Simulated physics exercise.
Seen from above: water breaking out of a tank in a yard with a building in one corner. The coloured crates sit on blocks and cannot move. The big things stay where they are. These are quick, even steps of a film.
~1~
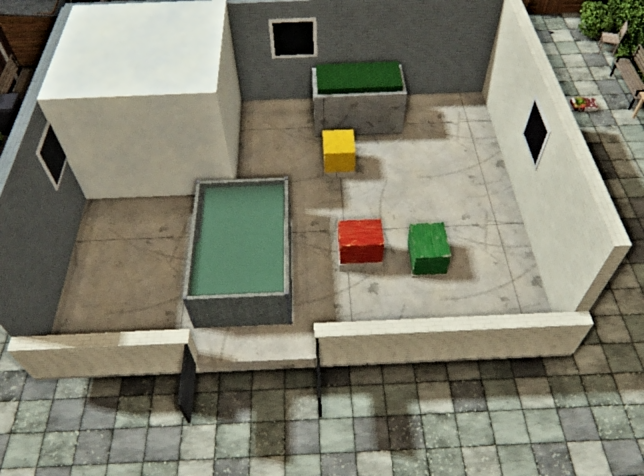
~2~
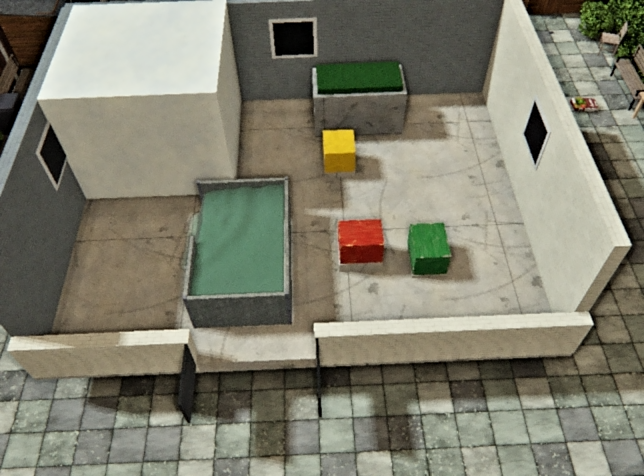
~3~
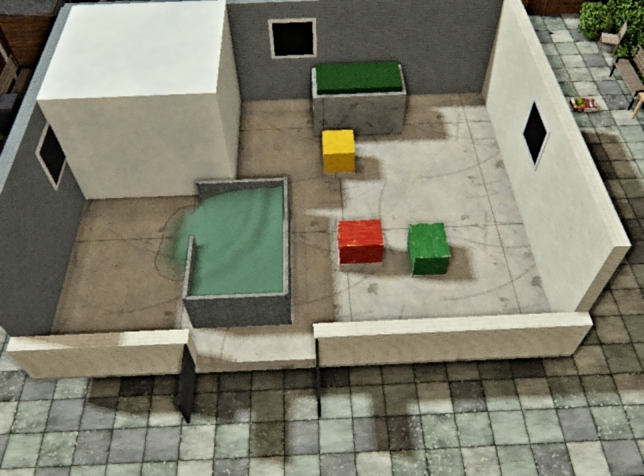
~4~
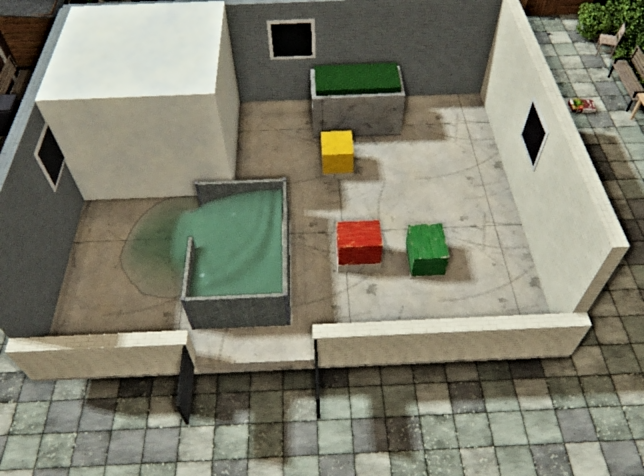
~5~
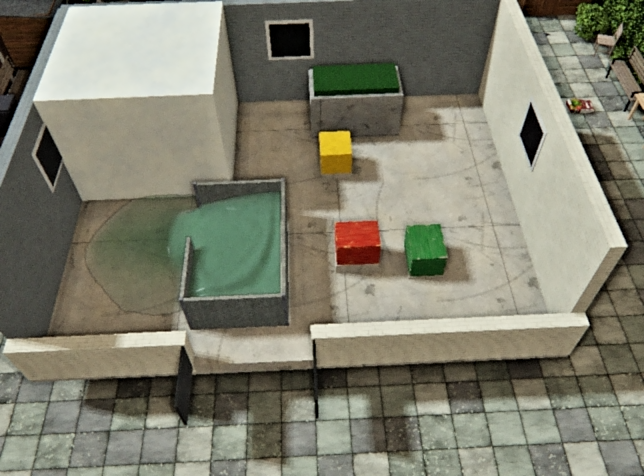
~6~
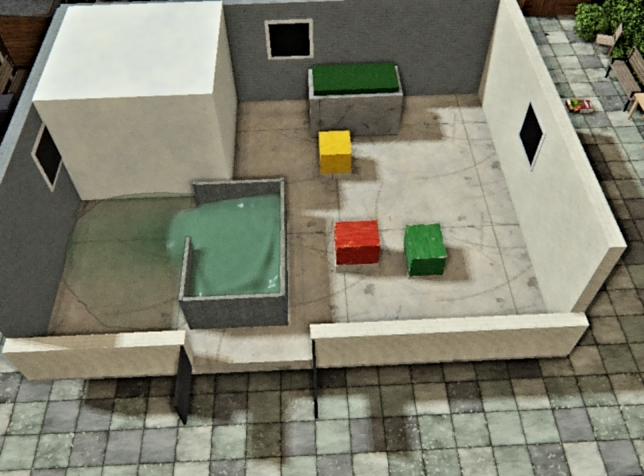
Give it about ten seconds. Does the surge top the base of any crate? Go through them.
In the end: The green crate escapes dry; the yellow crate escapes dry; the red crate escapes dry.
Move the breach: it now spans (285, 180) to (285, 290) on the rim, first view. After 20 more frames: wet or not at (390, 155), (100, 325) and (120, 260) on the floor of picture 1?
As listed: Flooded, no water, clear.
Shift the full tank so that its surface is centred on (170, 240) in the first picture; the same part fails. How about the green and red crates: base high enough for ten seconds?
In short: Green crate takes water, red crate is spared.
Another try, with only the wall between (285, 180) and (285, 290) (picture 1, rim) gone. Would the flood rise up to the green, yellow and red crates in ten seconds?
My reading: Green crate is soaked; yellow crate takes water; red crate is topped.
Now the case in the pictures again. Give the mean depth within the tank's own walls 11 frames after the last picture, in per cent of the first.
Near 46 in a hundred.
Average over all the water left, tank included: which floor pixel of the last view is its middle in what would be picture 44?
Near (193, 268).
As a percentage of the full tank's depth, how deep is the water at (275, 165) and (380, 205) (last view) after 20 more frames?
Roughly 0 and 0 per cent, in turn.
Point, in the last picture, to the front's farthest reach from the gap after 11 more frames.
I would point to (41, 358).
A moment on, water covers 20 % of the floor; the green crate not reached, the yellow crate not reached, the red crate not reached.
Next, water covers 20 % of the floor; the green crate not reached, the yellow crate not reached, the red crate not reached.
Then, water covers 30 % of the floor; the green crate not reached, the yellow crate not reached, the red crate not reached.
Later, water covers 55 % of the floor; the green crate water round its plinth, the yellow crate water round its plinth, the red crate water round its plinth.
In the end, water covers 75 % of the floor; the green crate stayed above the water, the yellow crate stayed above the water, the red crate stayed above the water.
